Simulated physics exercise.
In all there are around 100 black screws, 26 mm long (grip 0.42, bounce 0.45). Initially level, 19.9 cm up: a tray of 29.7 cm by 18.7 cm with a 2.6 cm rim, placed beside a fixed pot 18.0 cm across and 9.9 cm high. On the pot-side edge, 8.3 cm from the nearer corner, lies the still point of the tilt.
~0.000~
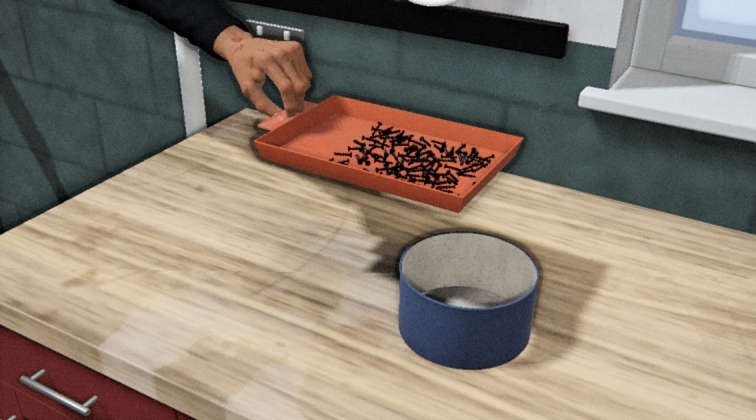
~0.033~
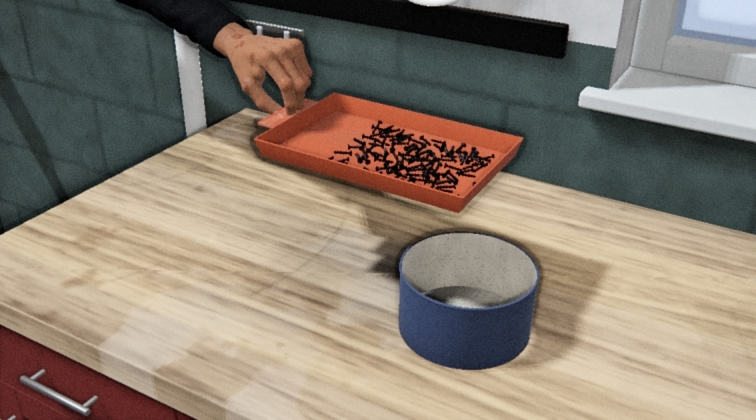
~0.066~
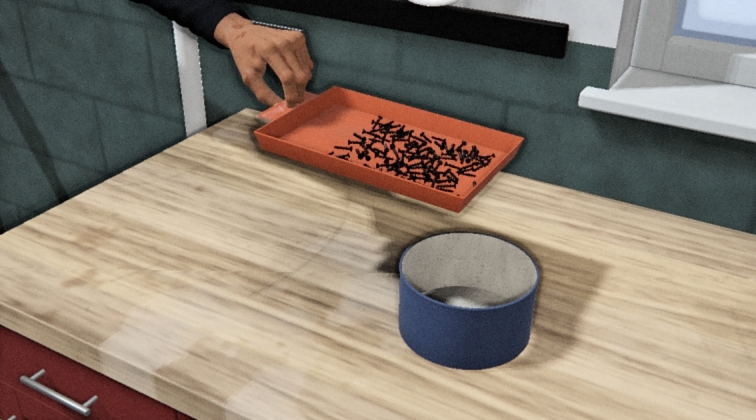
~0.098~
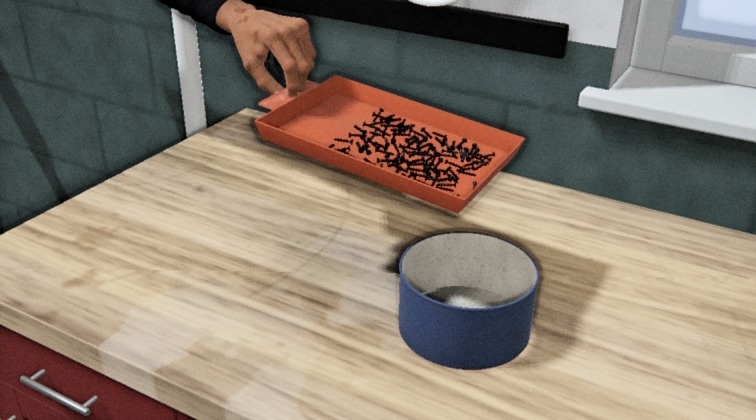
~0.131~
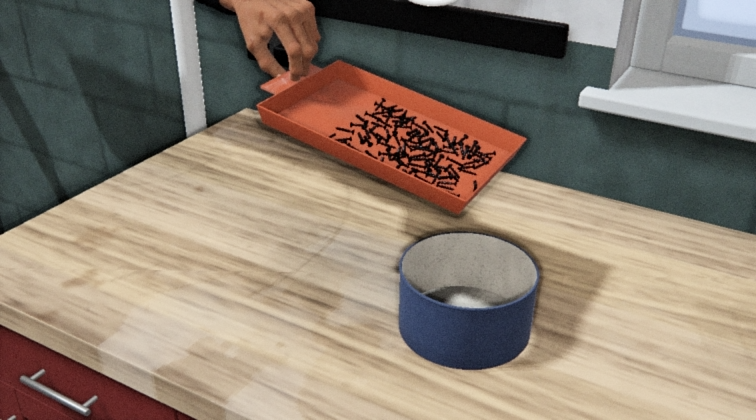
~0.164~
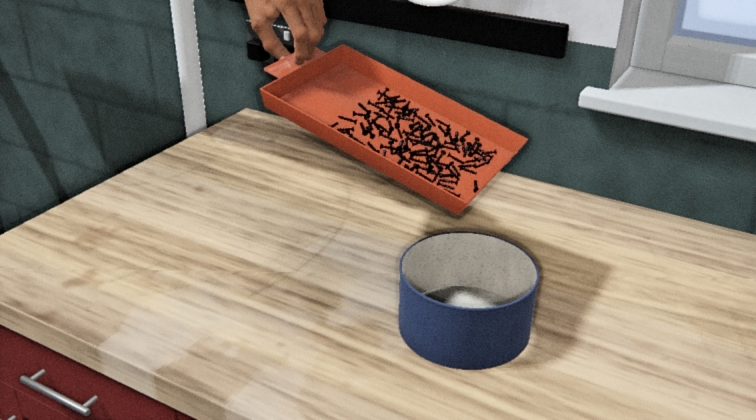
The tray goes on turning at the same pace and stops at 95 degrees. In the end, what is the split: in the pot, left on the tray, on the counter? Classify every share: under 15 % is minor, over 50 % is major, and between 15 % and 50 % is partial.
Pot: Major, left on the tray: Minor, counter: Partial.
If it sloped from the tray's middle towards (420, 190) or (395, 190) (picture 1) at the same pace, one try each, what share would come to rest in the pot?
I'd put it at roughly 100 per cent for the first tilt and roughly 95 per cent for the second.
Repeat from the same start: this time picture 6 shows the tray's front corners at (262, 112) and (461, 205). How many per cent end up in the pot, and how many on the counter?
Pot 100 % / counter 0 %.
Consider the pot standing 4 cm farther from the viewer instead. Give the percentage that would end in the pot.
Close to 65 per cent, then.
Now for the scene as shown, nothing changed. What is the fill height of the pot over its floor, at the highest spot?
Close to 2.0 cm up.
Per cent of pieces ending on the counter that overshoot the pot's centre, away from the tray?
100 per cent.
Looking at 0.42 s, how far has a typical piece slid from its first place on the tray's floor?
About 5 cm.
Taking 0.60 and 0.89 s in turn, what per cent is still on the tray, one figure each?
Sequence: 85; 0.
Then, at 0.42 s, tilt 55 degrees; the tray holds 100 %, the pot 0 %.
After 0.60 s, tilt 83 degrees; the tray holds 85 %, the pot 0 %.
Then, at 0.89 s, tilt 95 degrees; the tray holds 0 %, the pot 60 %.
At rest (2.2 s), pot 65 %, tray 0 %, counter 35 %.
